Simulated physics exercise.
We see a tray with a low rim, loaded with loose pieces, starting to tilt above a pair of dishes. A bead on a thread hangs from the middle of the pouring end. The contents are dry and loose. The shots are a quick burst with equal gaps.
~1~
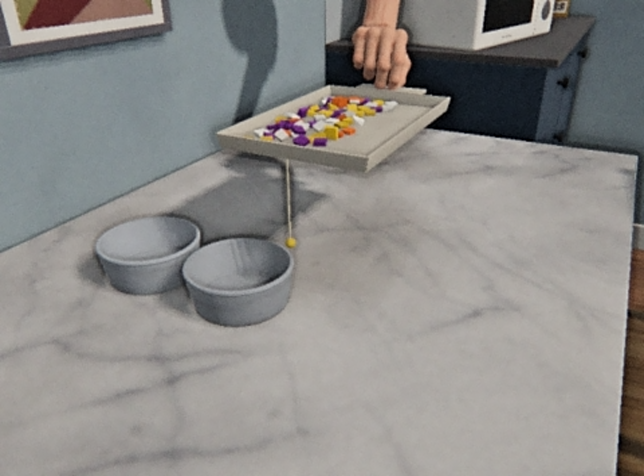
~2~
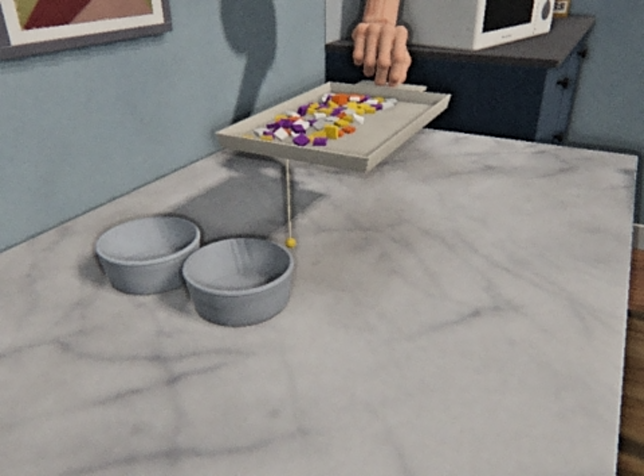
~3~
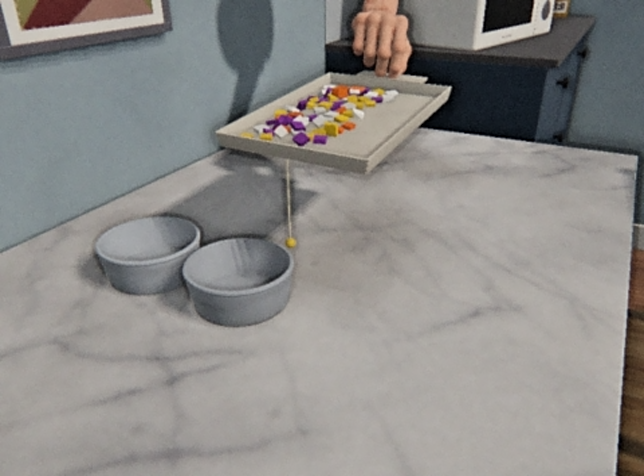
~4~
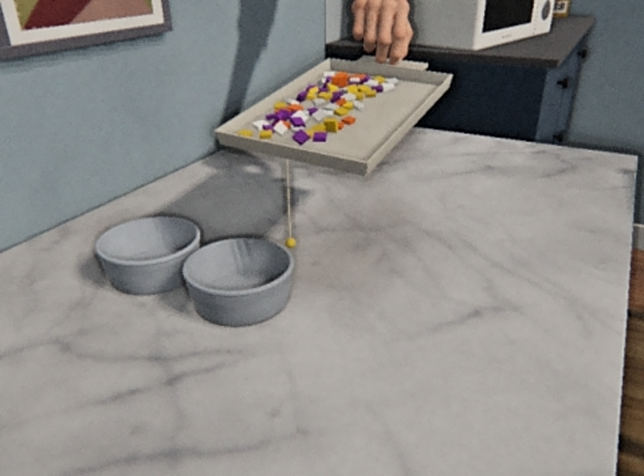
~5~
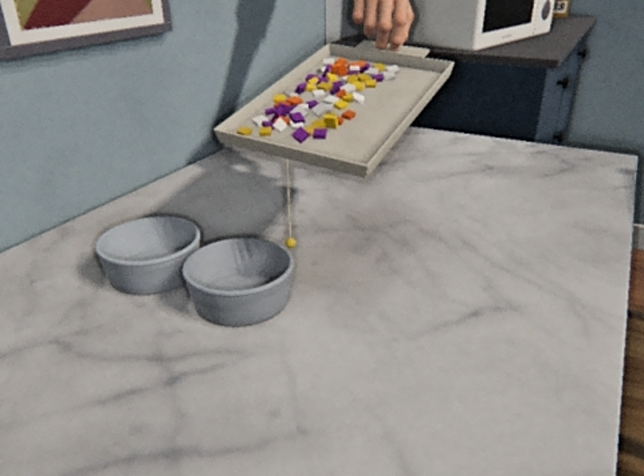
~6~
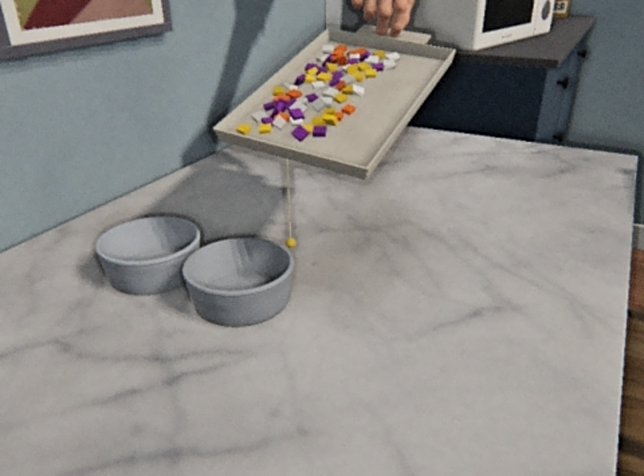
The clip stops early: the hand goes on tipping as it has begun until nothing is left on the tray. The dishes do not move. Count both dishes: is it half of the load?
The two hold less than half of the load.
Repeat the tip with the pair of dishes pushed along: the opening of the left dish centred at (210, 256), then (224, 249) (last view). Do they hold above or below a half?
First above a half, then over half.
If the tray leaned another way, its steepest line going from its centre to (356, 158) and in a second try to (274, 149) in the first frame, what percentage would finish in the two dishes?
Near 0 % and 80 %.
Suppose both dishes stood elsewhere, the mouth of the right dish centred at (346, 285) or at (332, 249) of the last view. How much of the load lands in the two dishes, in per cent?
First some 90, then 10 per cent.
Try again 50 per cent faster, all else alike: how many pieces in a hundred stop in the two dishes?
It comes to 10 per cent or so.
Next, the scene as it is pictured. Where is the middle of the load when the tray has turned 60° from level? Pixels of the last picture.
Around (322, 133).
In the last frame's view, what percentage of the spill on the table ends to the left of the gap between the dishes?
Roughly 0 in a hundred.
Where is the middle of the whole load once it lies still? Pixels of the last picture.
At about (328, 326).
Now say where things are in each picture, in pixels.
The first picture shows corners of the pouring end (220, 133) and (366, 156), level; middle of the load (320, 118), mosaic tiles; left dish (115, 274); right dish (207, 304); bead on its thread (290, 243).
The second picture shows corners of the pouring end (220, 132) and (366, 156), level; middle of the load (320, 116).
The third picture shows corners of the pouring end (219, 131) and (366, 158), tipped barely, lowest at the right corner; middle of the load (319, 111).
The fourth picture shows corners of the pouring end (219, 130) and (366, 161), tipped a little, lowest at the right corner; middle of the load (319, 102).
The fifth picture shows corners of the pouring end (218, 129) and (366, 163), tipped a little, lowest at the right corner; middle of the load (319, 94).
The sixth picture shows corners of the pouring end (217, 127) and (366, 166), tipped clearly, lowest at the right corner; middle of the load (318, 86); left dish (115, 274); right dish (207, 304).
Just after the last frame, tray tipped steeply; almost all on the tray; just a few in the air.
A moment on, tray tipped right over; the larger part on the tray; roughly a quarter outside both; just a few in the air.
Further on, tray tipped past a quarter turn; roughly a quarter in the right dish; the larger part outside both.
When it is over, tray tipped past a quarter turn; roughly a quarter in the right dish; not one in the left dish; the larger part outside both.
